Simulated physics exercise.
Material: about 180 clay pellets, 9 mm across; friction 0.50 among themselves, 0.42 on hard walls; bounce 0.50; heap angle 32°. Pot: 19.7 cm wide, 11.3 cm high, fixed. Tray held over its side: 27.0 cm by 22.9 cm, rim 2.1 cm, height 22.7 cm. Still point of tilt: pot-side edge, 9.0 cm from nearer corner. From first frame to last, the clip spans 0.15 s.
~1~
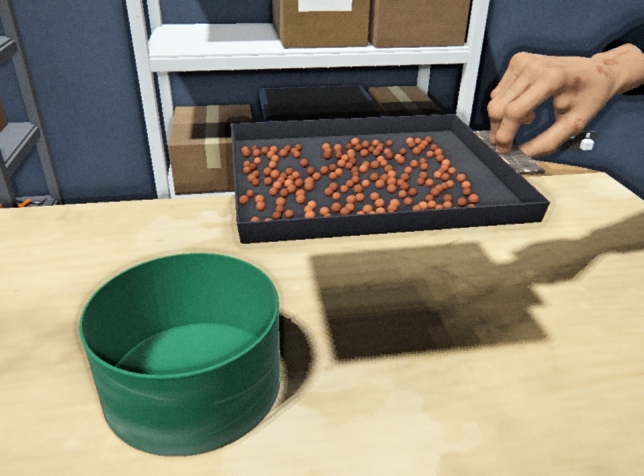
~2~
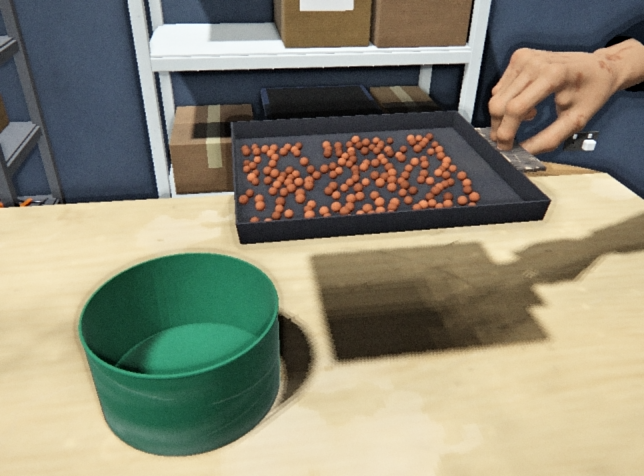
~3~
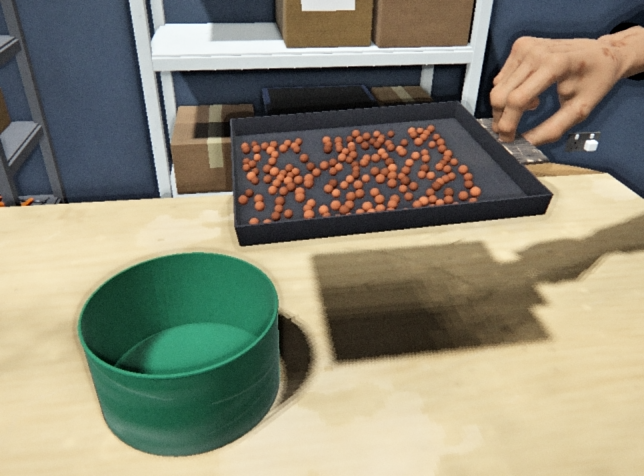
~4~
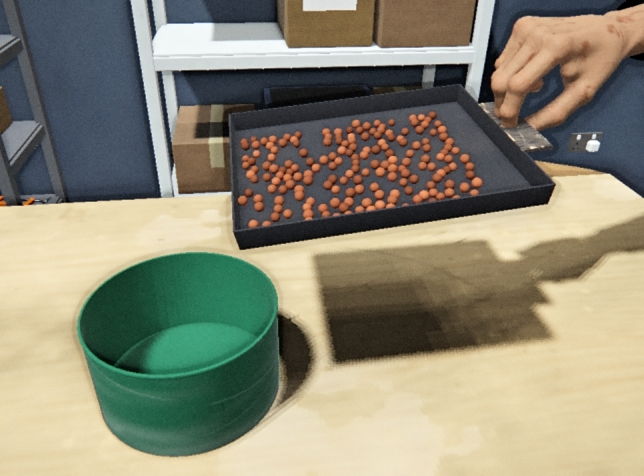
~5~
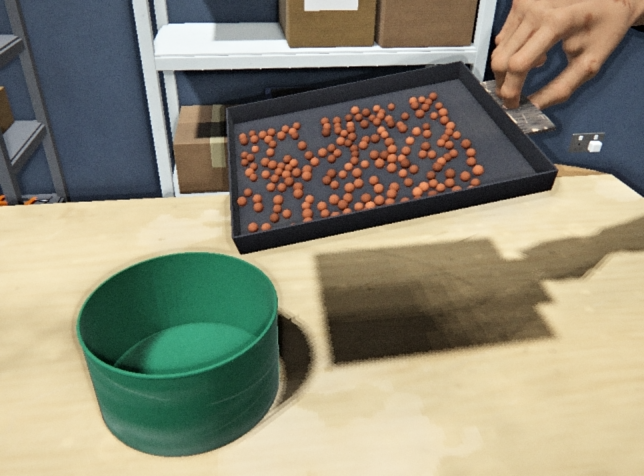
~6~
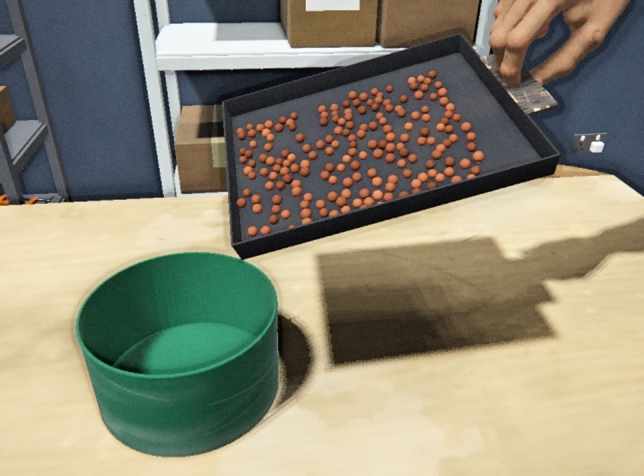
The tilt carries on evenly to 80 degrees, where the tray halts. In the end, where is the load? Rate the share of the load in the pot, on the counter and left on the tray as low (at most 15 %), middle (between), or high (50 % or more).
Pot - middle, counter - middle, left on the tray - middle.
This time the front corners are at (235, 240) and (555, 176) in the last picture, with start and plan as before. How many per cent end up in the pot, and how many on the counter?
The pot gets 30 and the counter 30.
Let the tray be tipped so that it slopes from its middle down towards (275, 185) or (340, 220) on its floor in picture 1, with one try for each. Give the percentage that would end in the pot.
The share comes to roughly 55 in a hundred, then roughly 15 in a hundred.
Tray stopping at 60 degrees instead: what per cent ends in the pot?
It would land at about 20 percent.
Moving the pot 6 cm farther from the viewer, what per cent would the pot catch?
It would come to roughly 0 percent.
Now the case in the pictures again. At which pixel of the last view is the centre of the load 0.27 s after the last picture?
At that moment the load's centre is around (281, 182).
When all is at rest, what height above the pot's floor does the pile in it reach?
Close to 1.0 cm up.
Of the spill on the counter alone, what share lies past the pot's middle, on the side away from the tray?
Some 40 per cent.
Then, 0.16 s after the last picture, tilt 52 degrees; the tray holds 100 %, the pot 0 %.
Then, 0.27 s after the last picture, tilt 73 degrees; the tray holds 100 %, the pot 0 %.
Then, 0.51 s after the last picture, tilt 80 degrees; the tray holds 35 %, the pot 30 %.
In the end, pot 40 %, counter 35 %, tray 30 %.
